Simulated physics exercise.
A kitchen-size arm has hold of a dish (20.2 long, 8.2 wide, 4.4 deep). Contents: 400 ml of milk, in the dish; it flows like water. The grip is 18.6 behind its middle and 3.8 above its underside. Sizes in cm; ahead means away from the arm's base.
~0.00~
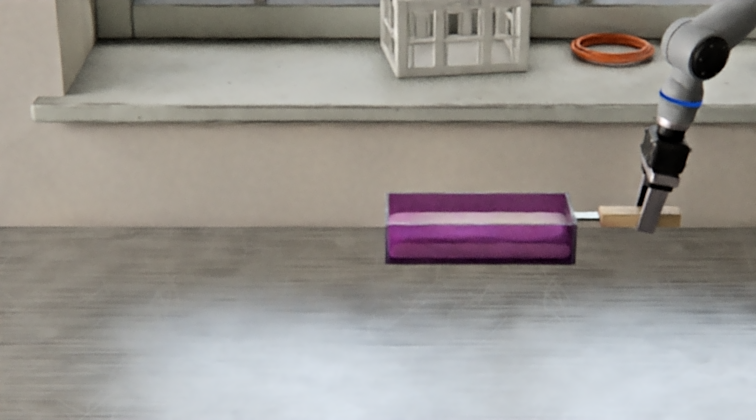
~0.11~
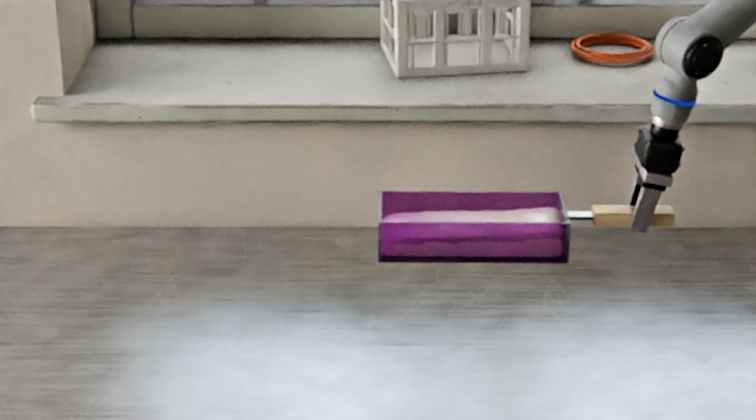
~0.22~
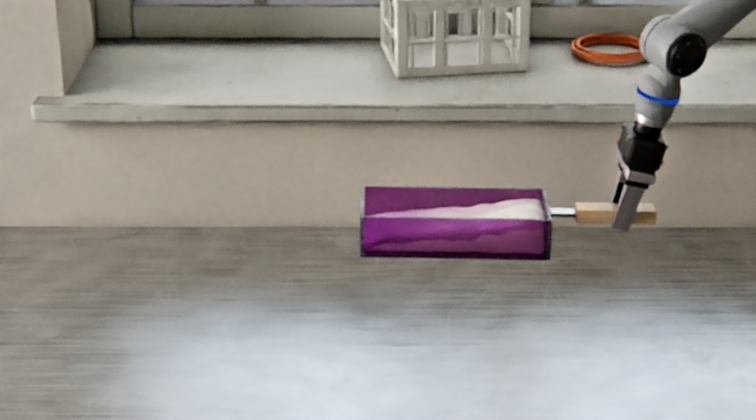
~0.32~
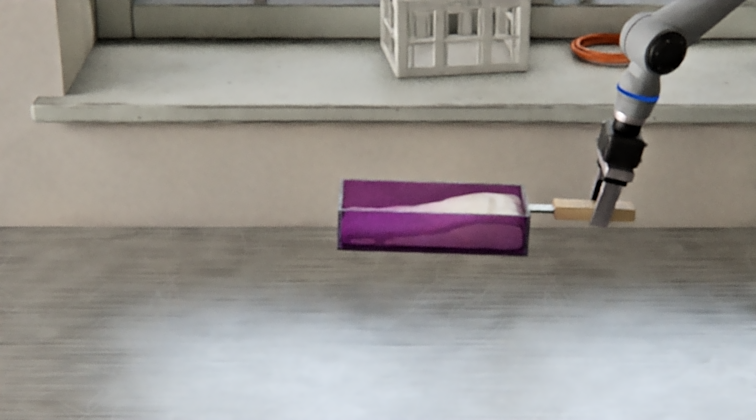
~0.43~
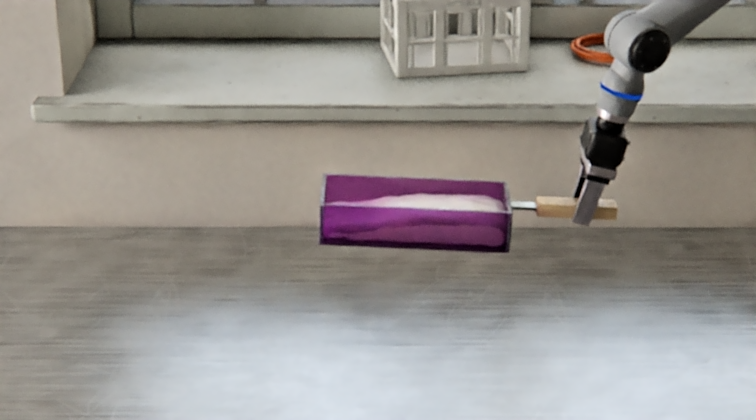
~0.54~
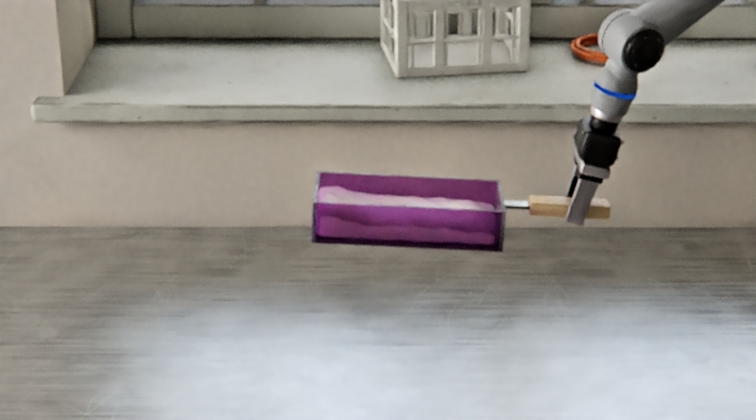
The video shows a robotic arm gripping a clear purple-tinted dish of milk by its handle and moving it a short way left and slightly upward, tilting it slightly as the milk sloshes toward the right, then back left.
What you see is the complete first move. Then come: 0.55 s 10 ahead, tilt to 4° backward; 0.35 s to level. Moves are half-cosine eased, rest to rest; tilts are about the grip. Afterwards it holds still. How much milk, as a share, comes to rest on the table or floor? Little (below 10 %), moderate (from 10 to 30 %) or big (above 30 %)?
Share on the table or floor: Little (below 10 %).
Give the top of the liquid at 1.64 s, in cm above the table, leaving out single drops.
Up to some 22 cm.
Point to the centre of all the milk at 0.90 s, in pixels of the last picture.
Near (370, 213).
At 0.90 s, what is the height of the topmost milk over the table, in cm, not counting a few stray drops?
About 23 cm.
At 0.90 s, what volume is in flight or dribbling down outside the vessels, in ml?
About 0 ml.
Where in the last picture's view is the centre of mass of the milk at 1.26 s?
Near (299, 217).
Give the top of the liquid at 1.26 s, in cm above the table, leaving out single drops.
About 24 cm.
After 0.90 s, tilted 4° backward, liquid up to 23 above the table; 400 ml in the dish.
After 1.26 s, tilted 2° backward, liquid up to 27 above the table; 390 ml in the dish, 10 ml on the table or floor, 5 ml in the air or running down outside.
After 1.64 s, level, liquid up to 23 above the table; 385 ml in the dish, 15 ml on the table or floor.
After 2.44 s, level, liquid up to 21 above the table; 385 ml in the dish, 20 ml on the table or floor.
In the end, 385 ml in the dish, 20 ml on the table or floor. That is 4 % on the table or floor.
